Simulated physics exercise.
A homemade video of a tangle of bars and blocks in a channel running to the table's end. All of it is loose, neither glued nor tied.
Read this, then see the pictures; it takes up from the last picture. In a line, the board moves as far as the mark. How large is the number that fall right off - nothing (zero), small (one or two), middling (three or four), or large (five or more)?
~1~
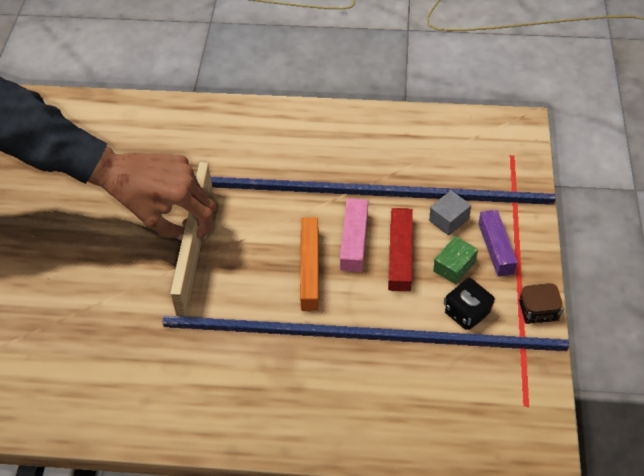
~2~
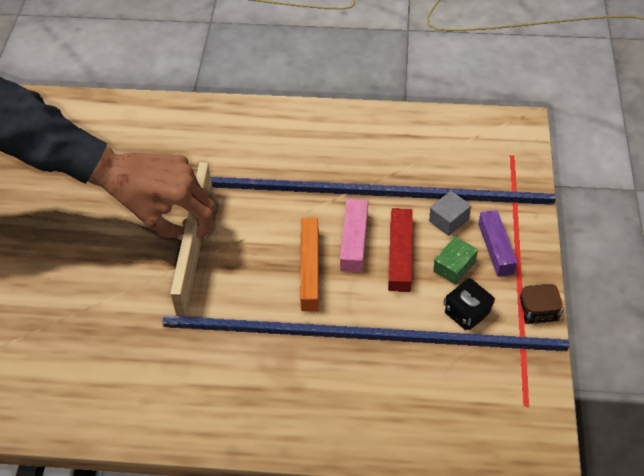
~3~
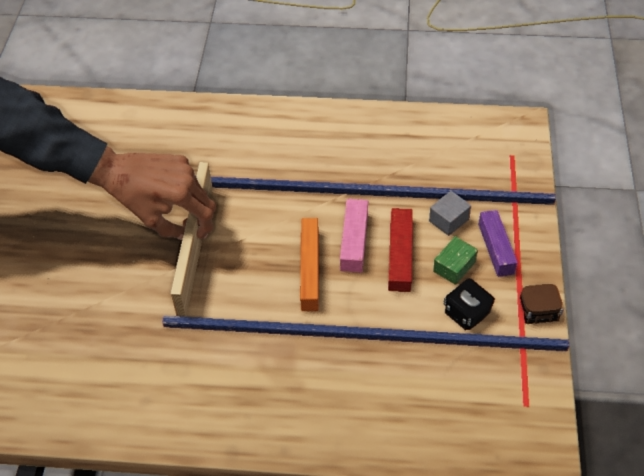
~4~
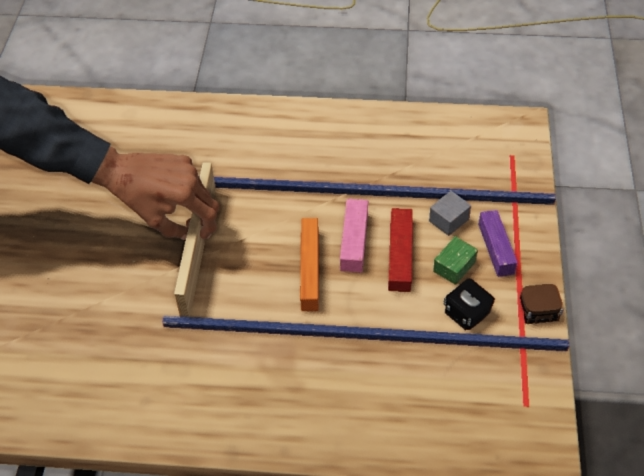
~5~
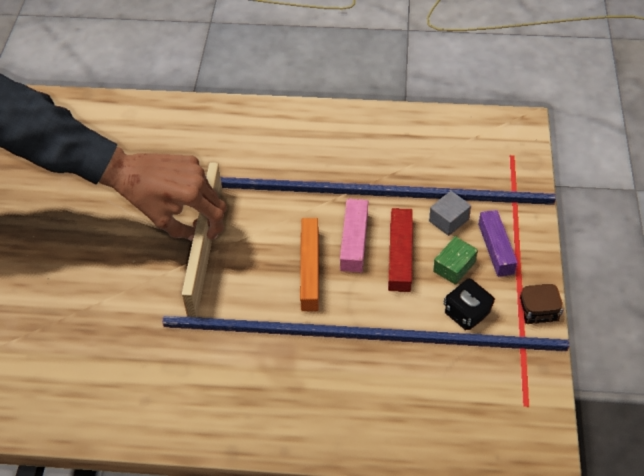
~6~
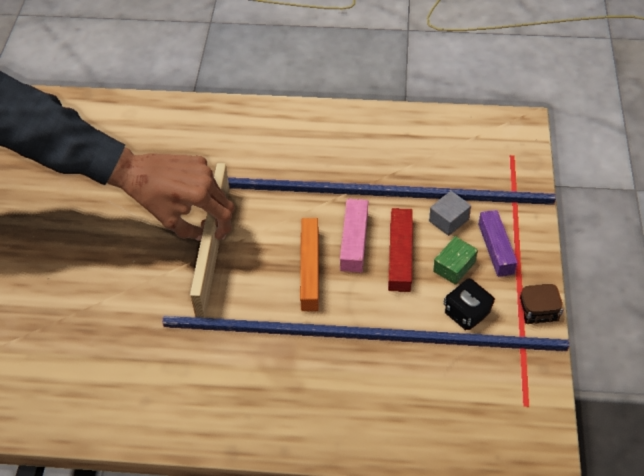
Large - five or more.
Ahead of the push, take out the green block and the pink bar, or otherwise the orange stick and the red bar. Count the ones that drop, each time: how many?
The first try gives 3, the second gives 2.
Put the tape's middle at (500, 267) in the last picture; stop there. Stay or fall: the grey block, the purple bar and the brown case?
Grey block - goes down, purple bar - goes down, brown case - goes down.
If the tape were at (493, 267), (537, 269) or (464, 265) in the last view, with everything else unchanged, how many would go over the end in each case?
Counts per try: 3; 7; 1.
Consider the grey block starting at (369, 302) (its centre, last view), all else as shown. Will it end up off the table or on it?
Placed there, it does not drop.
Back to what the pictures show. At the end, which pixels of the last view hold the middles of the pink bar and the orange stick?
The pink bar comes to rest close to (547, 245), while the orange stick rests close to (529, 276).
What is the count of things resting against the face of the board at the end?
At rest, 1 are in contact.
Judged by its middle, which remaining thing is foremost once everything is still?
Foremost is the black case.
Early on, none off yet; brown case at rest near (541, 304); purple bar at rest near (497, 243); black case at rest near (469, 305).
Finally, the number that fall off is five or more; lost, red bar, grey block, green block, purple bar and brown case.
